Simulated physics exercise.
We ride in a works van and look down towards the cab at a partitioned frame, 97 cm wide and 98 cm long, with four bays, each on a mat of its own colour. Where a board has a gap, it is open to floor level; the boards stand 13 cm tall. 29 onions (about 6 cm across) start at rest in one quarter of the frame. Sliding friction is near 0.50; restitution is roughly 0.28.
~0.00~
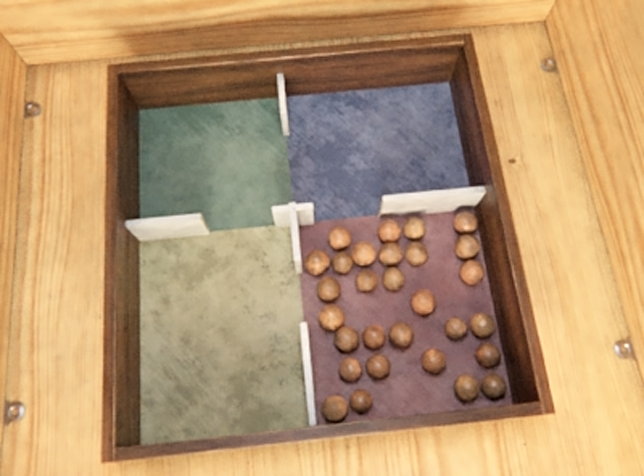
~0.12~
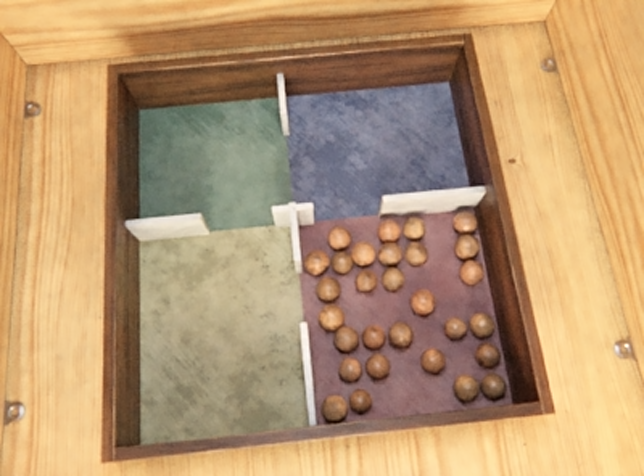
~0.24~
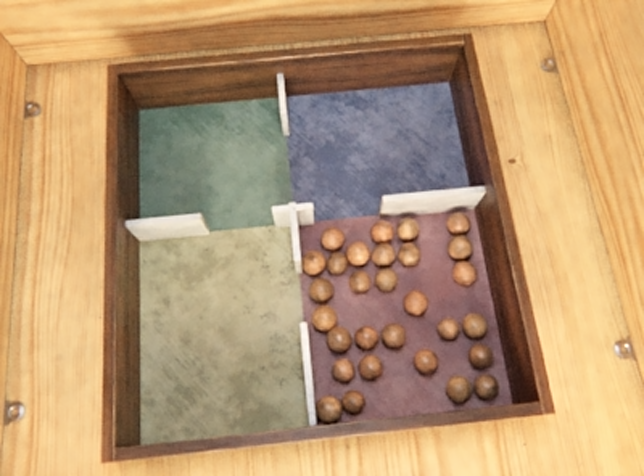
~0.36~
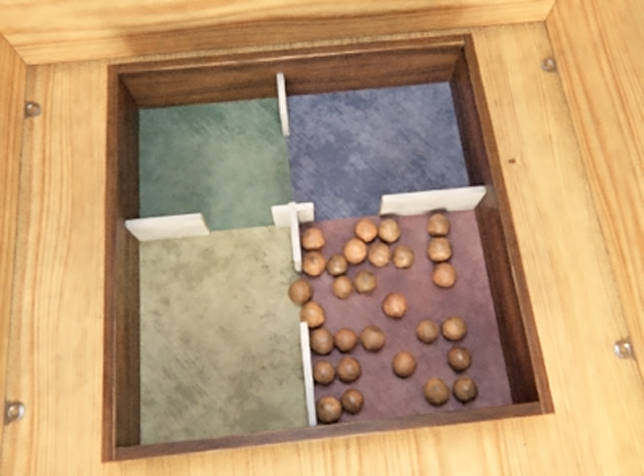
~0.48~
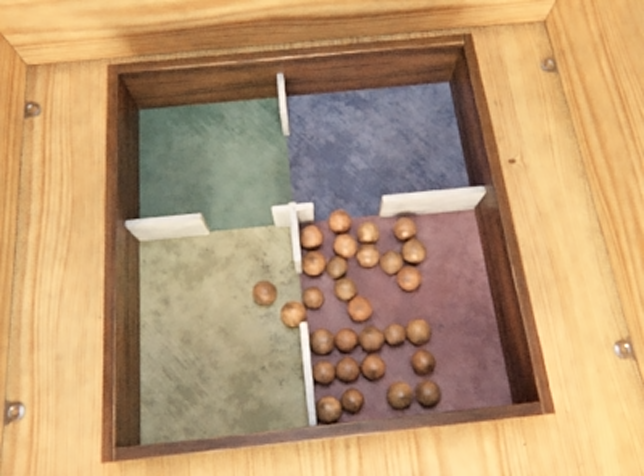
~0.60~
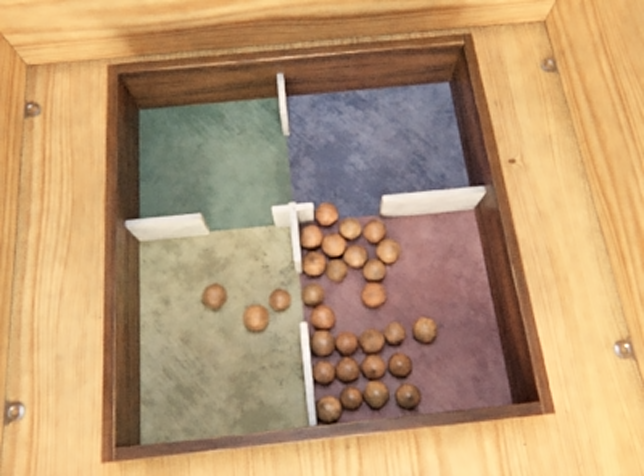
In a wooden frame split into four coloured bays, small round brown balls sat still in the red bay, then slid left together, a few passing through the gap into the yellow bay.
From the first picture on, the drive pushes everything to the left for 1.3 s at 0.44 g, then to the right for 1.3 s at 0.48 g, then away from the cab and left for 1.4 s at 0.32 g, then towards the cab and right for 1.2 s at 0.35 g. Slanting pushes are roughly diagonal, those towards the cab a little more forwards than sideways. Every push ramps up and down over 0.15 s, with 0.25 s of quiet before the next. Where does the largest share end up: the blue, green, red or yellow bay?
The red bay ends with the most.
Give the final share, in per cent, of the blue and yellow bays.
Blue 20, yellow 10 per cent.
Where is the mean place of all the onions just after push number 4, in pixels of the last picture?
At about (399, 226).
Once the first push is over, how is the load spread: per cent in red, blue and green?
By then: Red 60, blue 0, green 10 per cent.
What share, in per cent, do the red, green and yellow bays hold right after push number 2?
By then: Red 80, green 0, yellow 10 per cent.
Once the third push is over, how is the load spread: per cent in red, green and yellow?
By then: Red 80, green 0, yellow 20 per cent.
After push 1 (1.54 s), 16 in the red bay, 1 in the blue bay, 2 in the green bay and 10 in the yellow bay.
After push 2 (3.09 s), 22 in the red bay, 3 in the blue bay and 4 in the yellow bay.
After push 3 (4.74 s), 22 in the red bay and 7 in the yellow bay.
After push 4 (6.19 s), 20 in the red bay, 5 in the blue bay, 2 in the green bay and 2 in the yellow bay.
Final count (at 7.28 s), 20 in the red bay, 6 in the blue bay, 1 in the green bay and 2 in the yellow bay.
